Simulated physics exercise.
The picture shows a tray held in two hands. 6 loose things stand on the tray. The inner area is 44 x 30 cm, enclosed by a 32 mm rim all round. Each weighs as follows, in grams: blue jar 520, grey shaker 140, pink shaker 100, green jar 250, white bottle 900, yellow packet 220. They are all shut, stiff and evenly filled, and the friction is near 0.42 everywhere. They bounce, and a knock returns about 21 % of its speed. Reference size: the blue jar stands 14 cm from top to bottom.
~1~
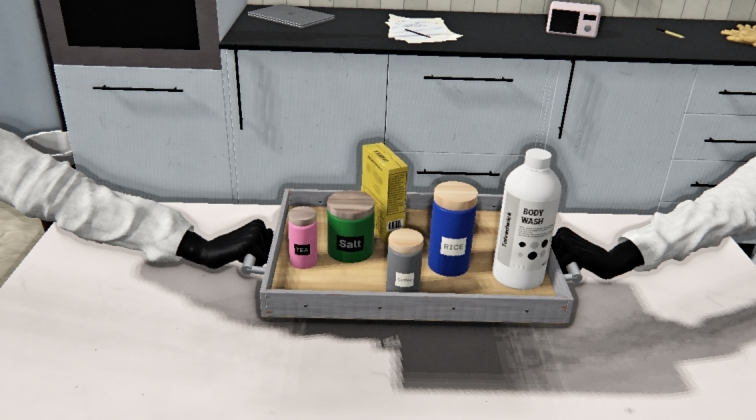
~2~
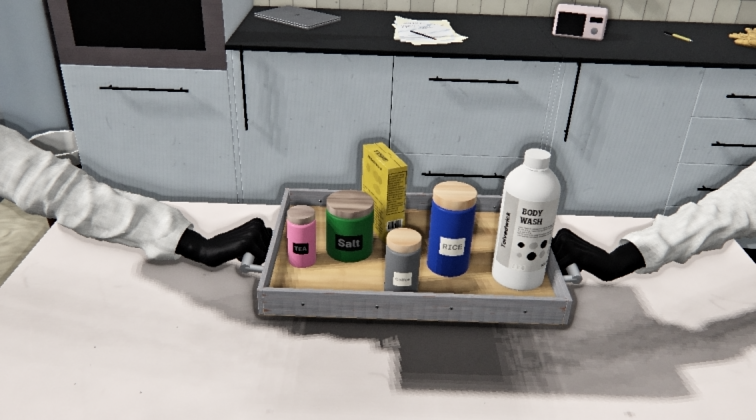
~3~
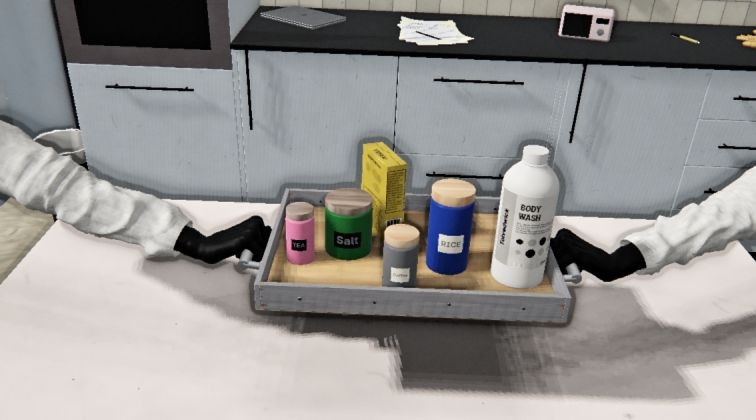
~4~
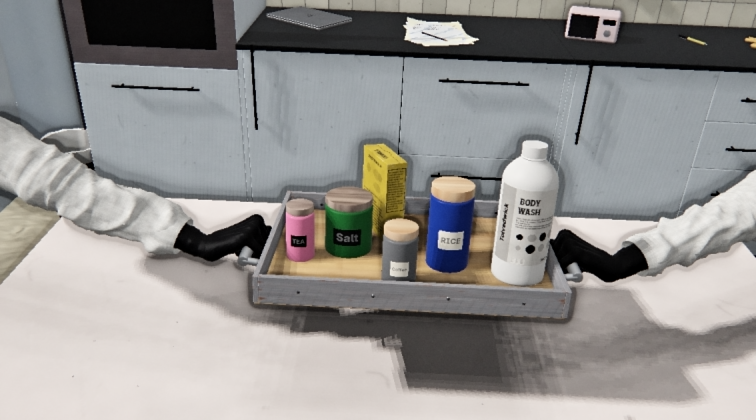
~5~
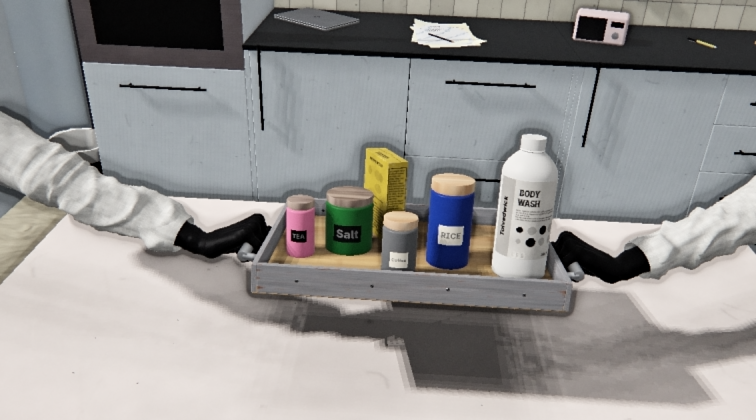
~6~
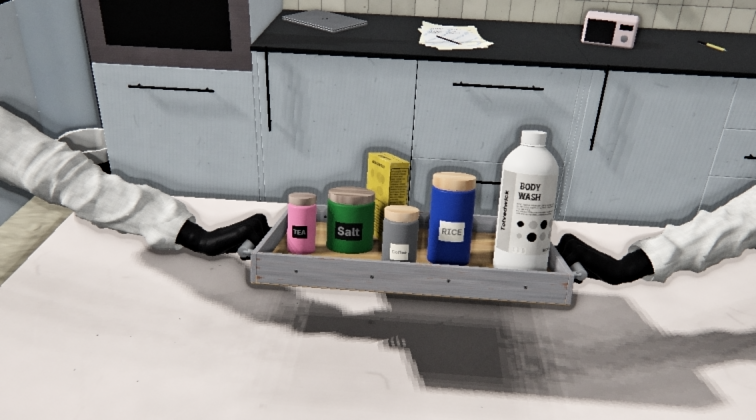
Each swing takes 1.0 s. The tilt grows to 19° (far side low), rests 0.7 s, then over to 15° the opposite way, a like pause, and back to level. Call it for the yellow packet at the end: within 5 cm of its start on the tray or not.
Within.
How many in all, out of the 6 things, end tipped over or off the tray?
It comes to 0.
Then, 1.20 s past the last view, tray tilted 17°, far edge down.
Then, 1.60 s past the last view, tray tilted 3°, near edge down.
Then, 1.90 s past the last view, tray tilted 14°, near edge down.
Then, 3.30 s past the last view, tray tilted 5°, near edge down.
Finally, all 6 still in place (within 5 cm). Final places as that camera would see them, yellow packet near (386, 189).
